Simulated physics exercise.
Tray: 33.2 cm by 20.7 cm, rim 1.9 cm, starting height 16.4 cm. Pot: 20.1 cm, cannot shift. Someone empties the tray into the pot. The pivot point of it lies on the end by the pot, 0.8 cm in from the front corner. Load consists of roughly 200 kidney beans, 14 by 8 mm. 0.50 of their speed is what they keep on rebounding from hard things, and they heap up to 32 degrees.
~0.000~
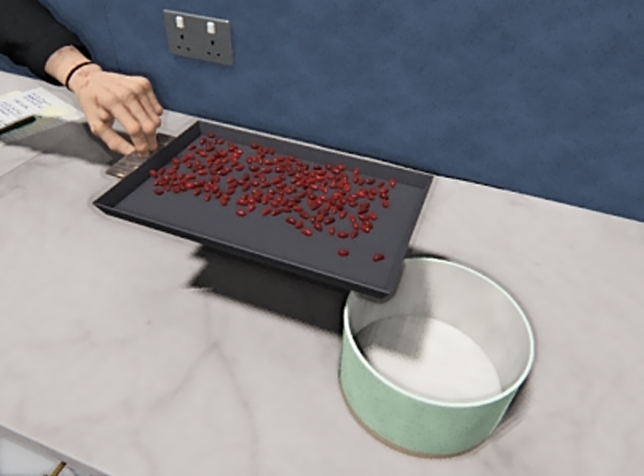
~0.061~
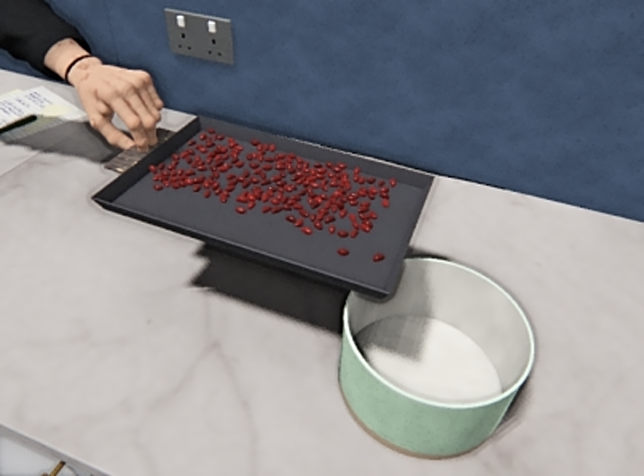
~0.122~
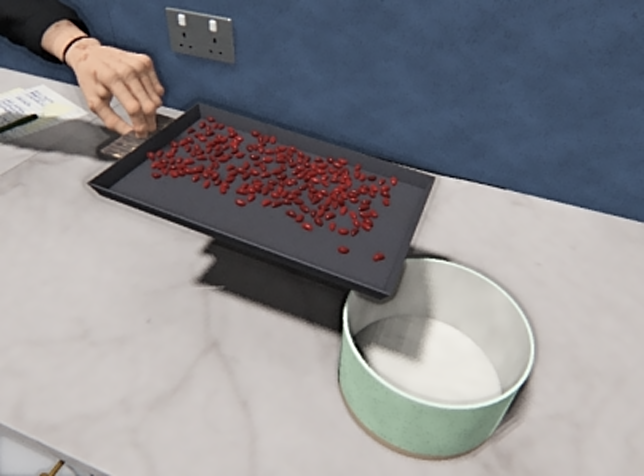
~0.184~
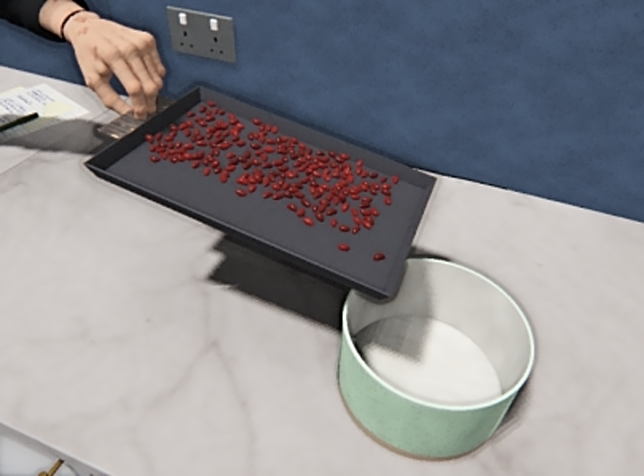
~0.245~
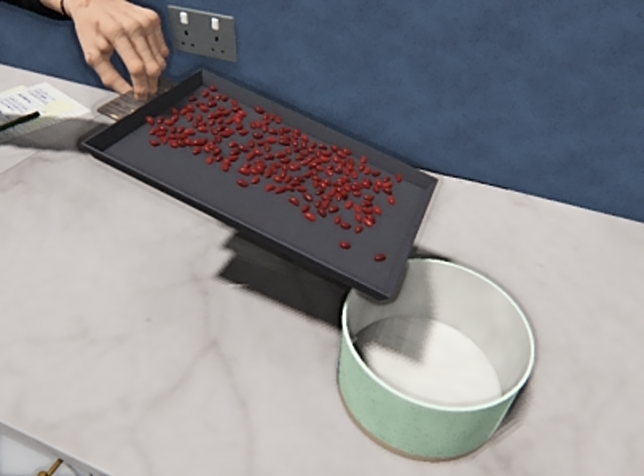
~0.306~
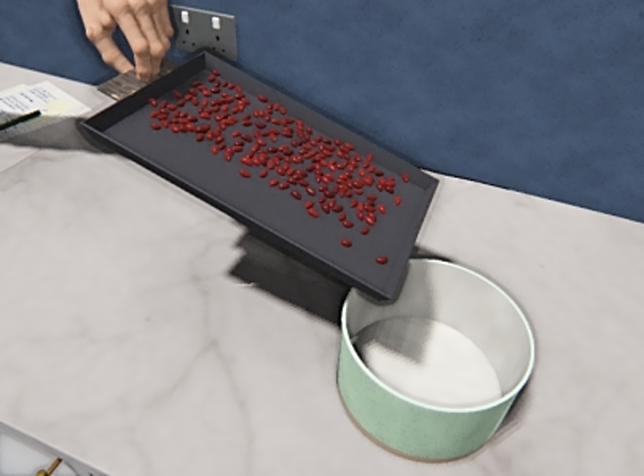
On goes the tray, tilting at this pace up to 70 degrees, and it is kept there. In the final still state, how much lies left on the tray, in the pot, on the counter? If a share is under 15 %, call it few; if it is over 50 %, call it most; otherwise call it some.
I would say left on the tray: Some, pot: Some, counter: Some.
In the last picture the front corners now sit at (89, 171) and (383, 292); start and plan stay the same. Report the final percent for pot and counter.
You'd end with pot at 40 and counter at 50.
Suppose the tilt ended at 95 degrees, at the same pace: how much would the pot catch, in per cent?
Around 55 per cent, then.
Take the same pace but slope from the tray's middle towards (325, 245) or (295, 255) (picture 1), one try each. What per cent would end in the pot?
About 90 per cent on the first try and 60 per cent on the second.
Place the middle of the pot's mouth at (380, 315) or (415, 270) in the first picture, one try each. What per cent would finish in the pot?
Roughly 25 per cent, then 55 per cent.
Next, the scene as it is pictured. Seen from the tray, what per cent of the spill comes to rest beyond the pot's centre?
70 %.
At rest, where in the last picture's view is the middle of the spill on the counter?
Spill centre at rest: About (462, 301).
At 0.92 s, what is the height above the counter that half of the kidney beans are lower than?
The halfway mark is near 16 cm.
Then, at 0.68 s, tilt 43 degrees; the tray holds 100 %, the pot 0 %.
After 0.92 s, tilt 60 degrees; the tray holds 65 %, the pot 10 %.
After 1.28 s, tilt 70 degrees; the tray holds 35 %, the pot 35 %.
At rest (2.7 s), tray 35 %, pot 35 %, counter 30 %.
